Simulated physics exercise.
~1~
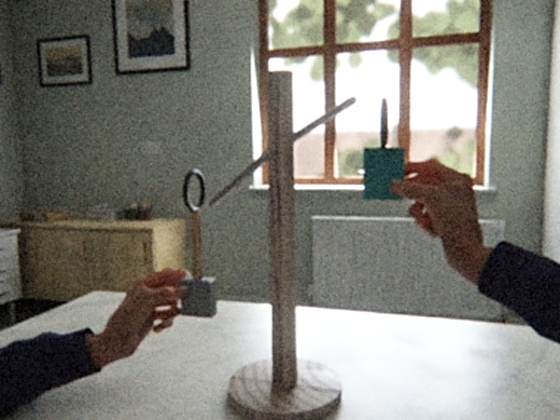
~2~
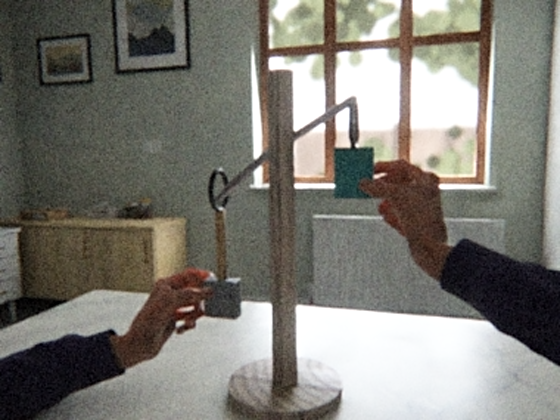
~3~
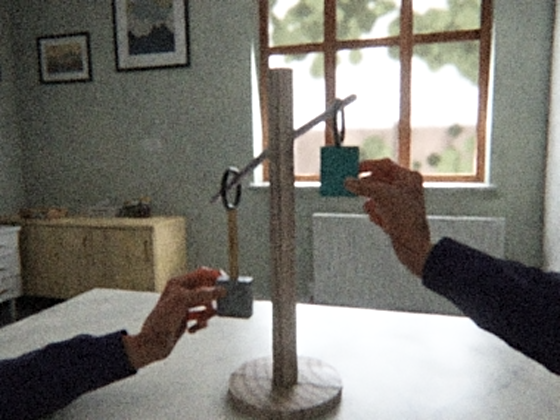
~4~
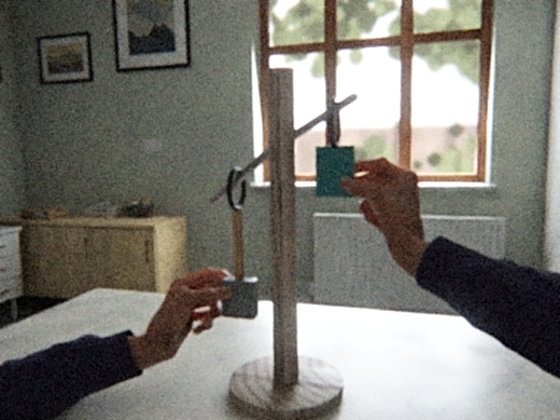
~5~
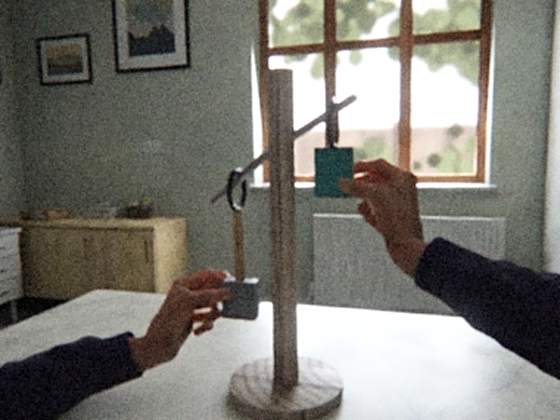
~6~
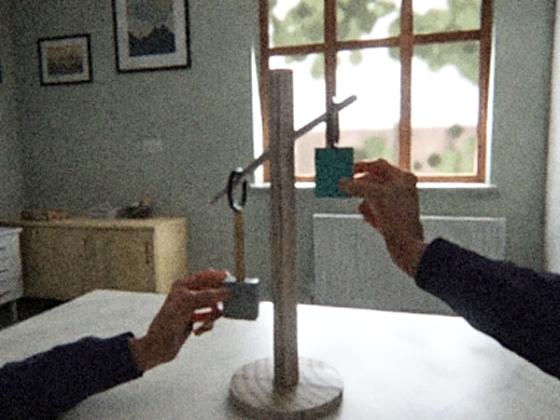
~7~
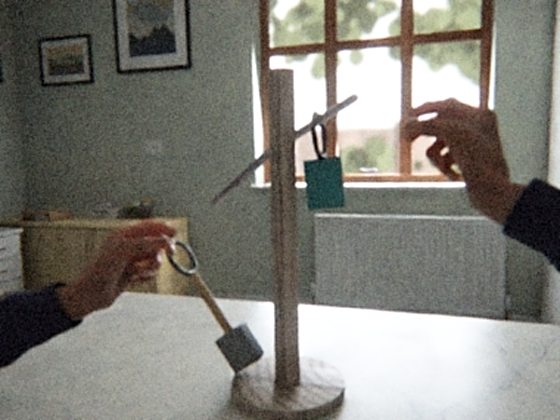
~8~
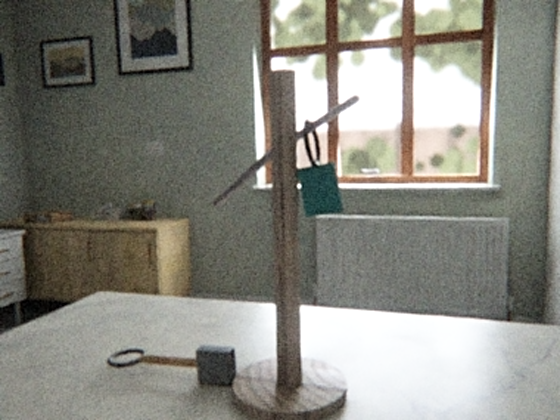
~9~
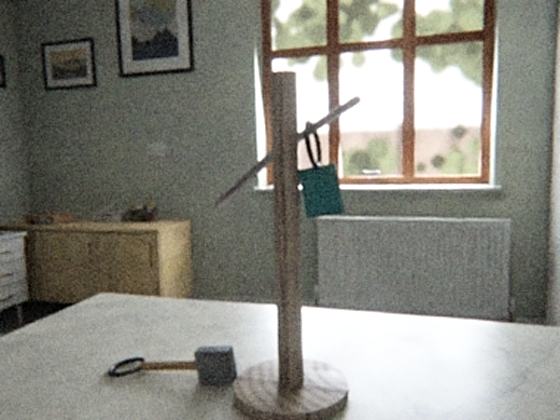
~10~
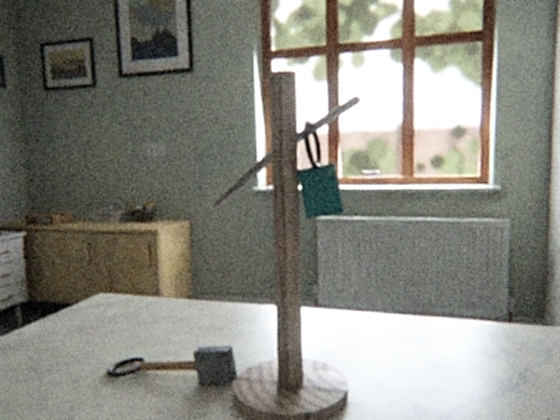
A turquoise tag and a grey brush were brought by two hands to opposite sides of a wooden peg stand and held there; once released, the tag slid slightly and stayed hanging, while the brush fell and ended up lying on the table.
